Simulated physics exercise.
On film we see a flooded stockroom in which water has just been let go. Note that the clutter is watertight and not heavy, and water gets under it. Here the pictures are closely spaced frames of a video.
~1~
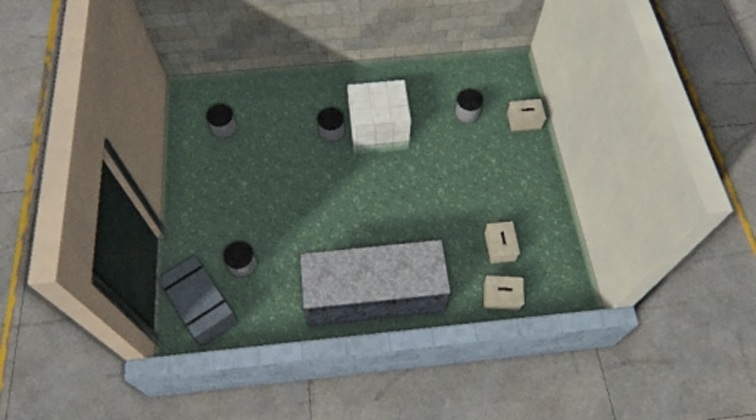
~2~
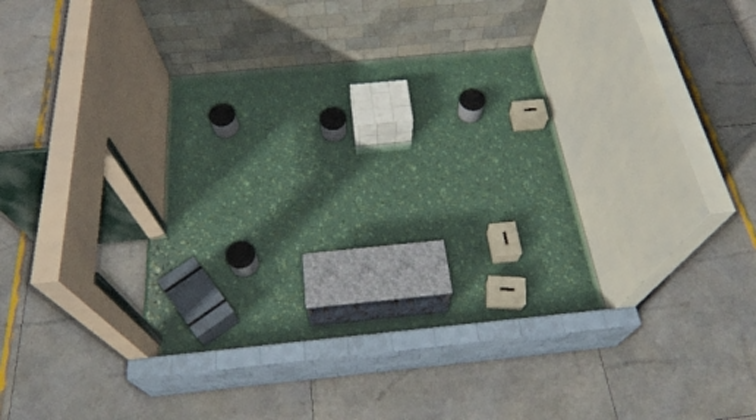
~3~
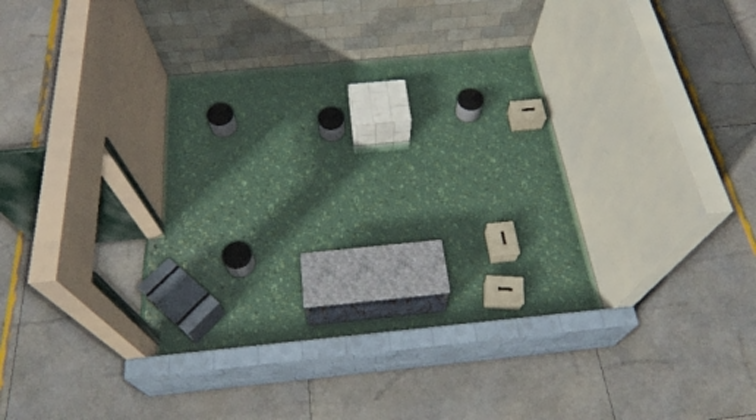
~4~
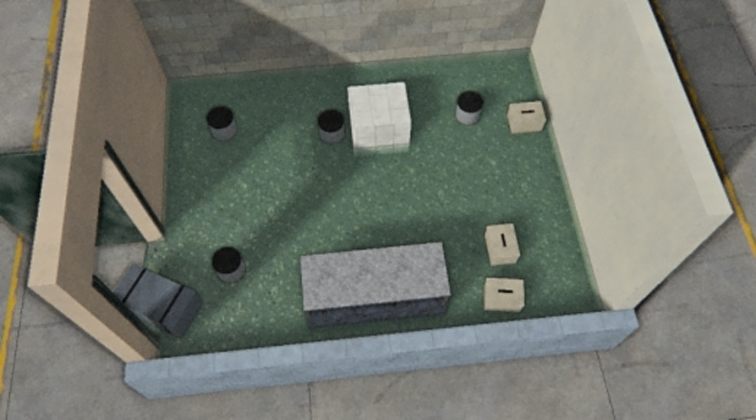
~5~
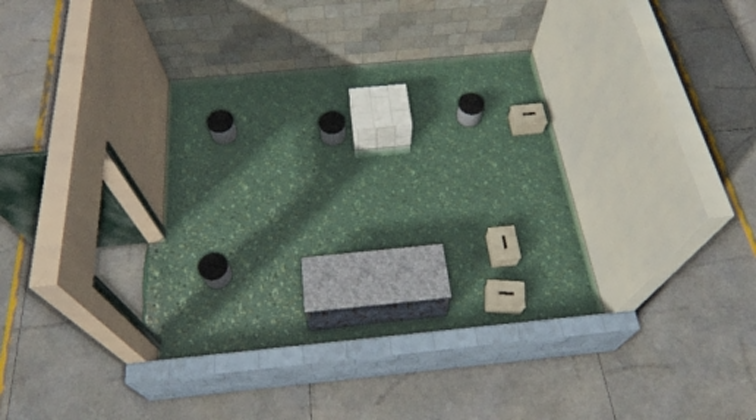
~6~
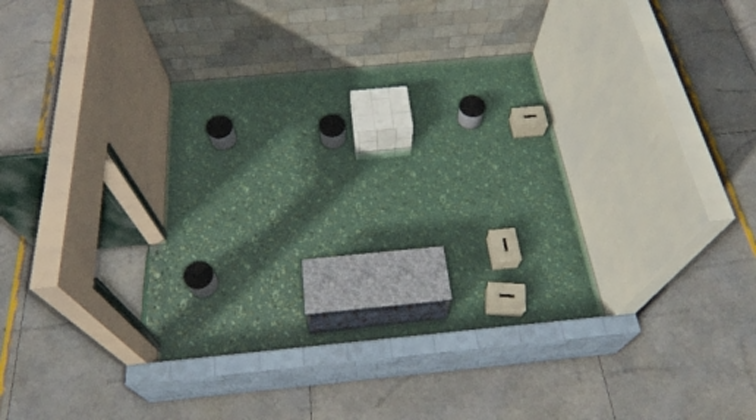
The clip shows a flooded stockroom seen from above as a dark door on the left swings outward, then a dark grey slatted object slides out through the opening and a nearby floating pail drifts left toward the doorway.
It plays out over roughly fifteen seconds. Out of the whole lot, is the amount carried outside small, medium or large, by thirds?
Medium: One to two thirds.
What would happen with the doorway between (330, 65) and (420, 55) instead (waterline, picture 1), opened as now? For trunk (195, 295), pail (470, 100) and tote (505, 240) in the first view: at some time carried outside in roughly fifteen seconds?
The three give no escape, escape and no escape, in that order.
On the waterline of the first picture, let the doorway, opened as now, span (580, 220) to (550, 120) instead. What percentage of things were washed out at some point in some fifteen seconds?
About 50 %.
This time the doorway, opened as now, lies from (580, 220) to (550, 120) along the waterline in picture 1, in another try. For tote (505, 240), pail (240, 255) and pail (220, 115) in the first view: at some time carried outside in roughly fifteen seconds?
Ordered result: Exited / retained / retained.
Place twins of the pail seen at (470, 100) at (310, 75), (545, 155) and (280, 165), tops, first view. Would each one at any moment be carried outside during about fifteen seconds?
Going one by one, I'd say it doesn't leave, then it doesn't leave, then it leaves.
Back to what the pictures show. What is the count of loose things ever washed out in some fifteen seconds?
It totals 3.
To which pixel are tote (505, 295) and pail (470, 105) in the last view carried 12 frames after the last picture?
Roughly (467, 314) for the first, roughly (448, 117) for the second.
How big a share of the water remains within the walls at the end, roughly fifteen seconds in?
56 in a hundred.
A moment on, 1 of 8 are out; 7 afloat.
Next, 2 of 8 are out; 6 afloat.
Later, 3 of 8 are out; 5 afloat.
In the end, 3 of 8 are out; 5 afloat.
